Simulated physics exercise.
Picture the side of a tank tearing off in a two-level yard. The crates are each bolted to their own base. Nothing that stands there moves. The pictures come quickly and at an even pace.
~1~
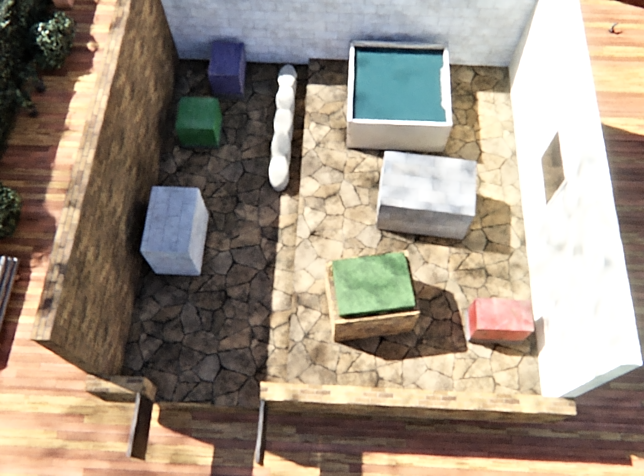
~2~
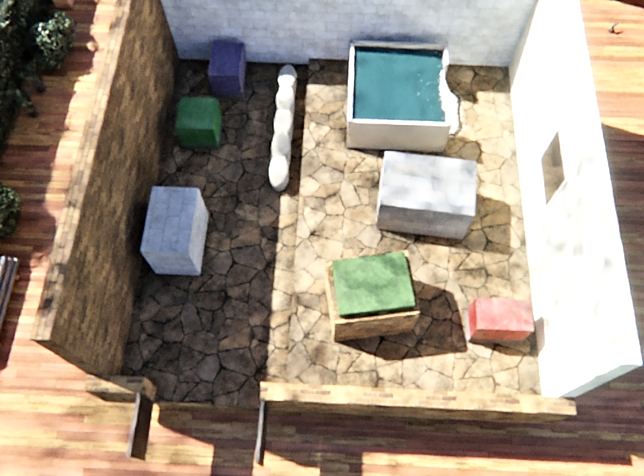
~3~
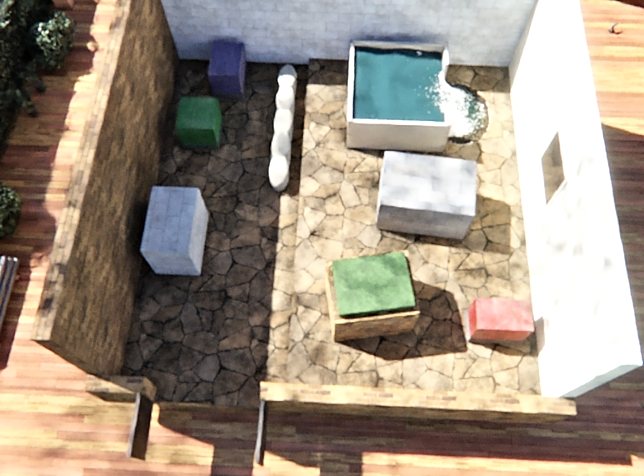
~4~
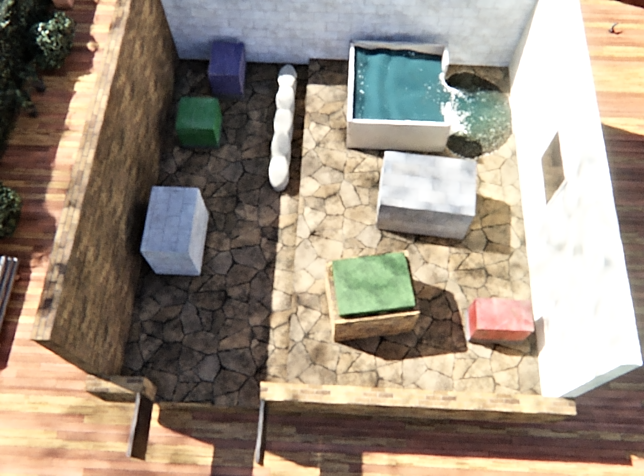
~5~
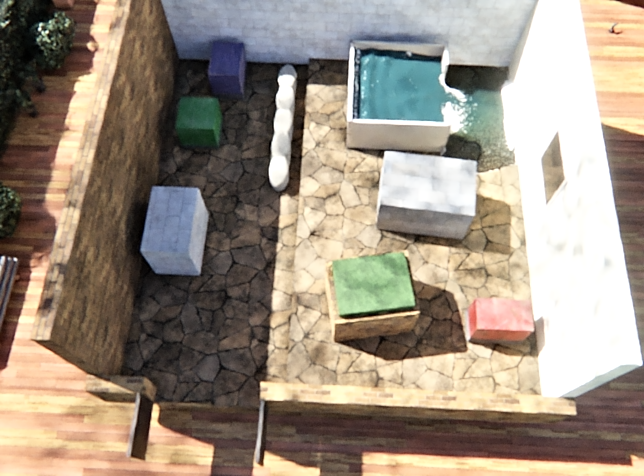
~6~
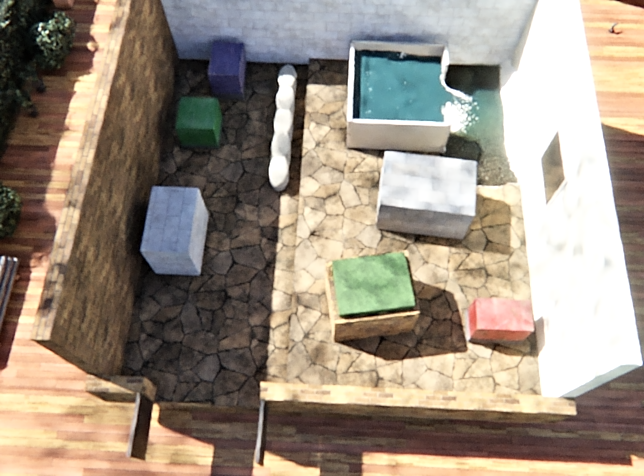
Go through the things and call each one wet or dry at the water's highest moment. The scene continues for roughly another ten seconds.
Called one by one: The green crate is dry; the red crate is wet; the blue crate is dry.
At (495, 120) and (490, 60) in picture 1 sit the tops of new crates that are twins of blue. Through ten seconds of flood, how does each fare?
Going in order, the first crate gets reached while the second gets reached.
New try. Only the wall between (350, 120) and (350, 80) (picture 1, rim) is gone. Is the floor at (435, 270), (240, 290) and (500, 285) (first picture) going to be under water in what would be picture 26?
Point by point: Unwetted, drenched, unwetted.
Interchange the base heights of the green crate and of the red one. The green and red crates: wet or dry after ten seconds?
In that case the green crate is unaffected, and the red crate is swamped.
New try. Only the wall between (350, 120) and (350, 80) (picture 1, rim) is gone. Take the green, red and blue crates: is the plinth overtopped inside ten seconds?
Green crate gets drenched, red crate stays untouched, blue crate gets drenched.
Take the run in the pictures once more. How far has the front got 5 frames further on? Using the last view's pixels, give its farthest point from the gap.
Close to (528, 280).
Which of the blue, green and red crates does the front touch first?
The red crate.
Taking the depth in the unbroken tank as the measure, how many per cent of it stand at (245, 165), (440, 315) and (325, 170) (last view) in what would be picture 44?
About 2, 16, 2 %.
A moment on, water covers 15 % of the floor; the green crate not reached, the red crate not reached, the blue crate not reached.
Next, water covers 25 % of the floor; the green crate not reached, the red crate water round its plinth, the blue crate not reached.
Then, water covers 35 % of the floor; the green crate not reached, the red crate water round its plinth, the blue crate water round its plinth.
Later, water covers 70 % of the floor; the green crate water round its plinth, the red crate water round its plinth, the blue crate water round its plinth.
In the end, water covers 90 % of the floor; the green crate stayed above the water, the red crate was topped, the blue crate stayed above the water.
